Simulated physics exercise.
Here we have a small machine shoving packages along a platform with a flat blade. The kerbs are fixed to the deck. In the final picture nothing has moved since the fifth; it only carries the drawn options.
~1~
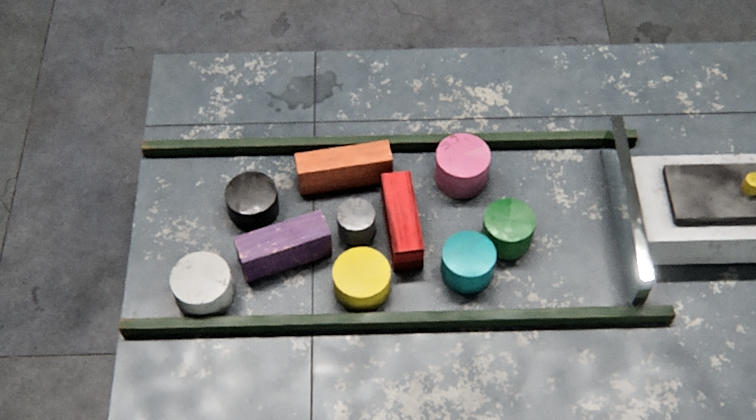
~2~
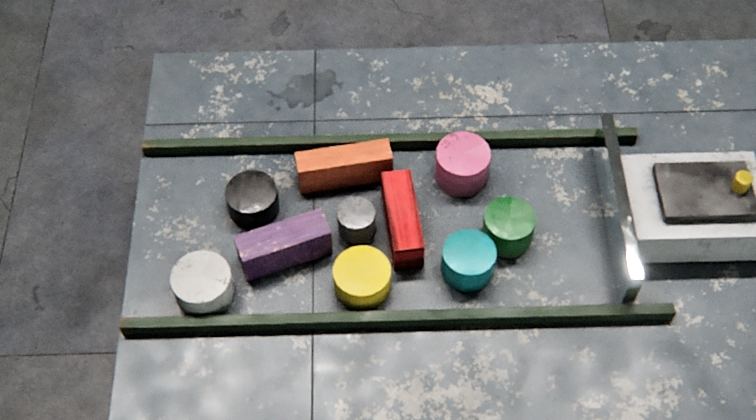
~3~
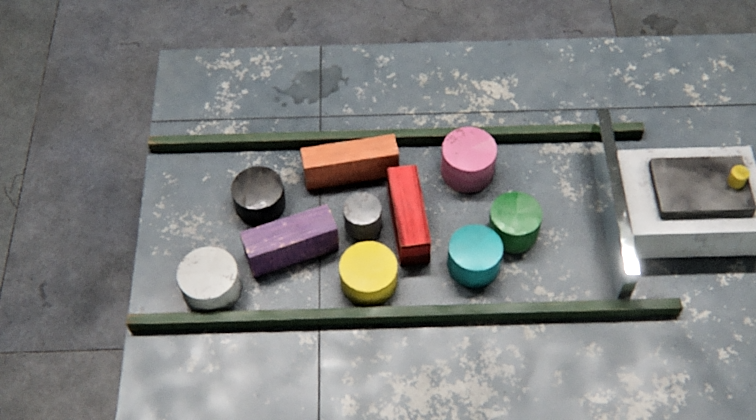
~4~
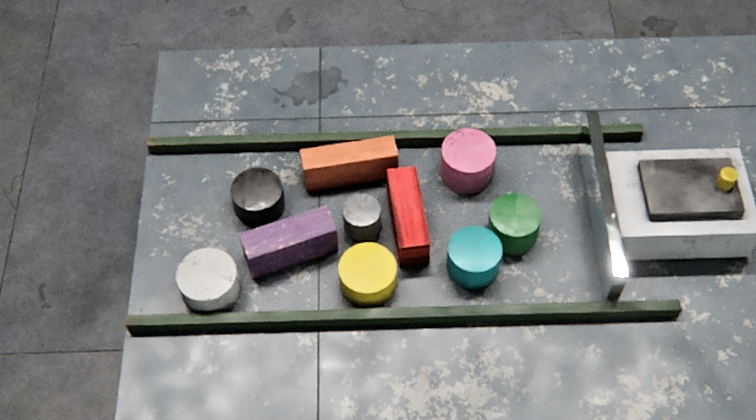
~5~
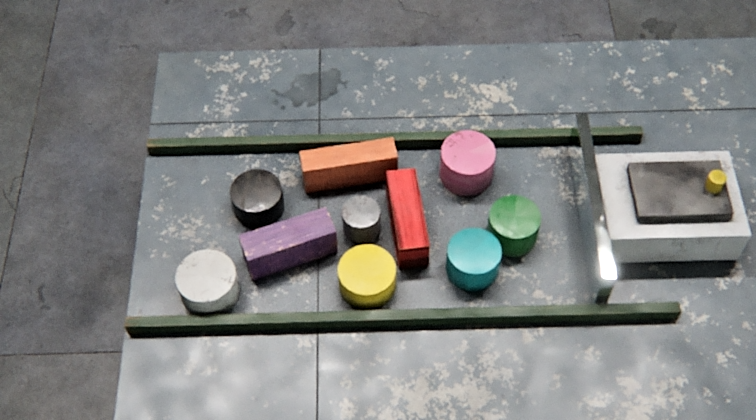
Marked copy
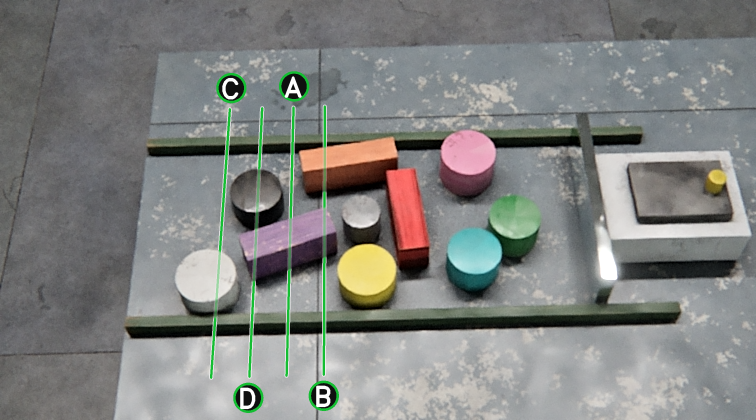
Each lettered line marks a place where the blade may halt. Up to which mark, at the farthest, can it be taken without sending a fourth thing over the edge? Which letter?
At D, and not beyond.
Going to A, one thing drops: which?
The white canister goes over.
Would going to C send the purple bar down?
By then, yes.
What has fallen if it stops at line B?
The white canister.
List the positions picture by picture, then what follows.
The first picture shows robot (709, 192); red stick (402, 221); black canister (253, 201).
The second picture shows robot (698, 190); pink canister (462, 165).
The third picture shows robot (695, 185); purple bar (290, 240).
The fourth picture shows robot (683, 187); orange bar (350, 163).
The fifth picture shows robot (672, 190); turquoise canister (474, 259); yellow canister (368, 277); red stick (407, 218).
On the marked copy, A at (290, 230); B at (324, 229); C at (221, 232); D at (256, 231).
With D. Early on, robot (551, 193); pink canister (434, 164); turquoise canister (442, 266).
Further on, robot (428, 196); white canister (139, 289); purple bar (191, 233).
At the end, robot (334, 199); purple bar over the edge; white canister over the edge; three fallen.
As for the rest, A is within the limit but short; B is within the limit but short; C drops five.
